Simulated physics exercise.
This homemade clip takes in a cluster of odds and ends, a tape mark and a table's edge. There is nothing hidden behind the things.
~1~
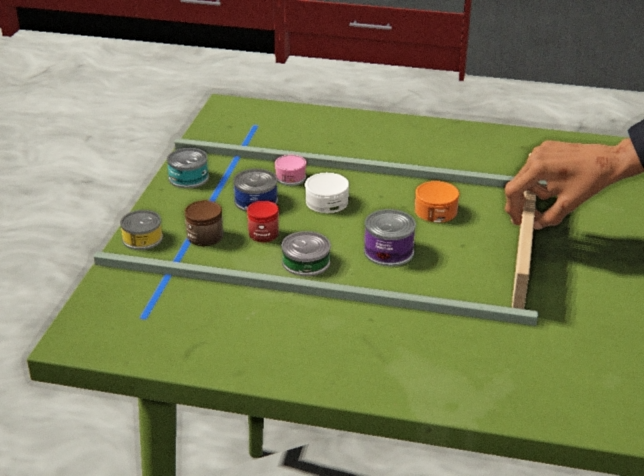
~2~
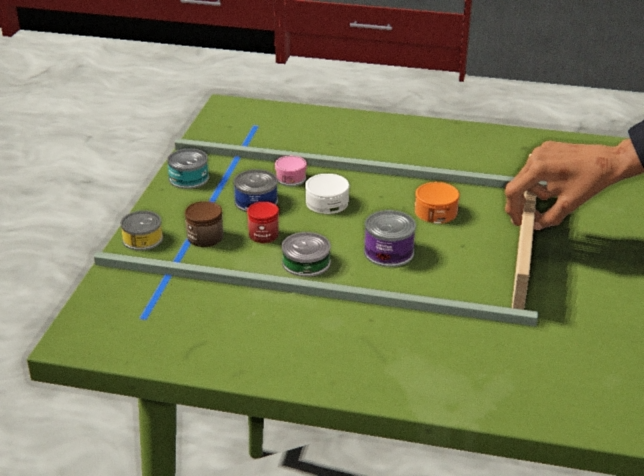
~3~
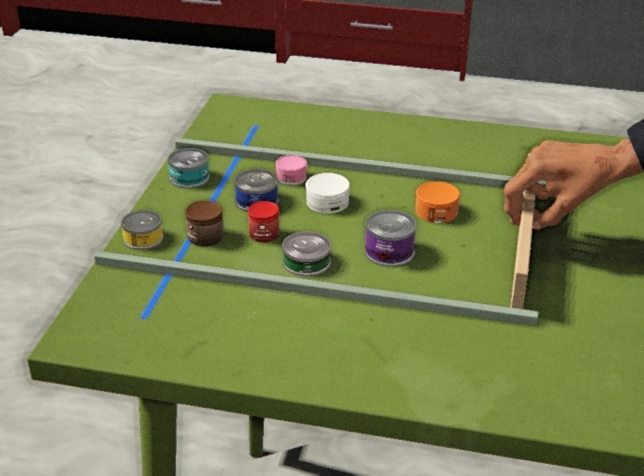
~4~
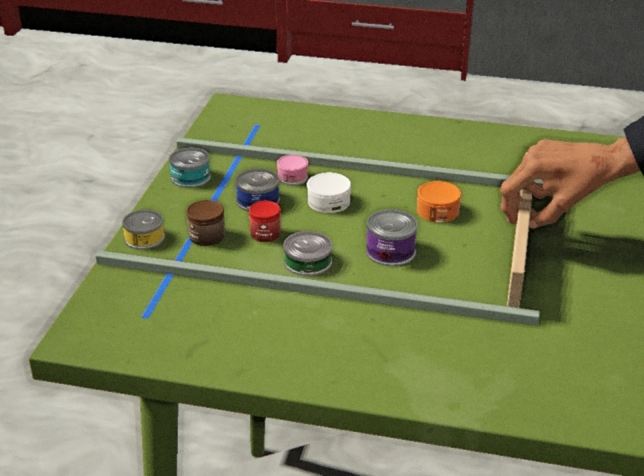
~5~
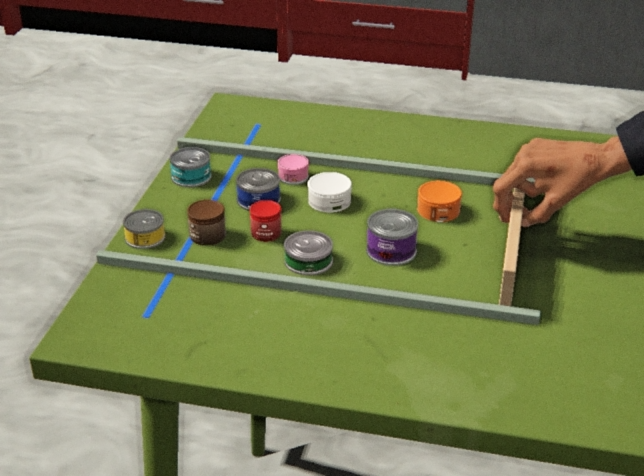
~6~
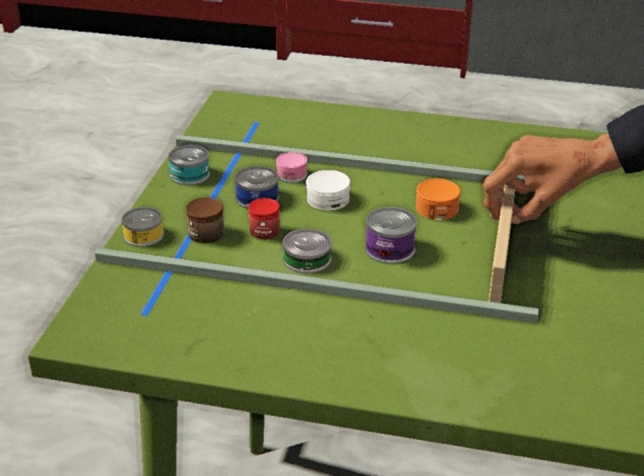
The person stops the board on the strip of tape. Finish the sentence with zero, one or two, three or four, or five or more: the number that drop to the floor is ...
The number that drop to the floor is one or two.
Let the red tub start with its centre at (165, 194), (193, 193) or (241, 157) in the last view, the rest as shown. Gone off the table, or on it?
Results in order - down; down; still up.
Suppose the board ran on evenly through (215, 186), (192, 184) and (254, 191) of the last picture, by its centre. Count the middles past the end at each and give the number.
2, 4 and 0.
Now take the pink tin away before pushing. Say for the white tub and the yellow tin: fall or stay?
Well, the white tub is still there while the yellow tin goes off the edge.
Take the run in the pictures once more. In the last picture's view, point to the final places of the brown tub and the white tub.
The brown tub settles near (139, 216); as for the white tub, near (165, 183).
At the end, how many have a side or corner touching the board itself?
Contact count: 4.
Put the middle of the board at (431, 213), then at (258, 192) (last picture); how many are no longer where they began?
Counts: 1, 9.
Soon after, none off yet; yellow tin at rest near (143, 226); turquoise tin at rest near (189, 165); brown tub at rest near (205, 220).
Then, none off yet; yellow tin at rest near (143, 226); turquoise tin at rest near (189, 165); brown tub moving near (201, 220).
By the end, the number that fall off is one or two; fallen, blue tin and yellow tin.
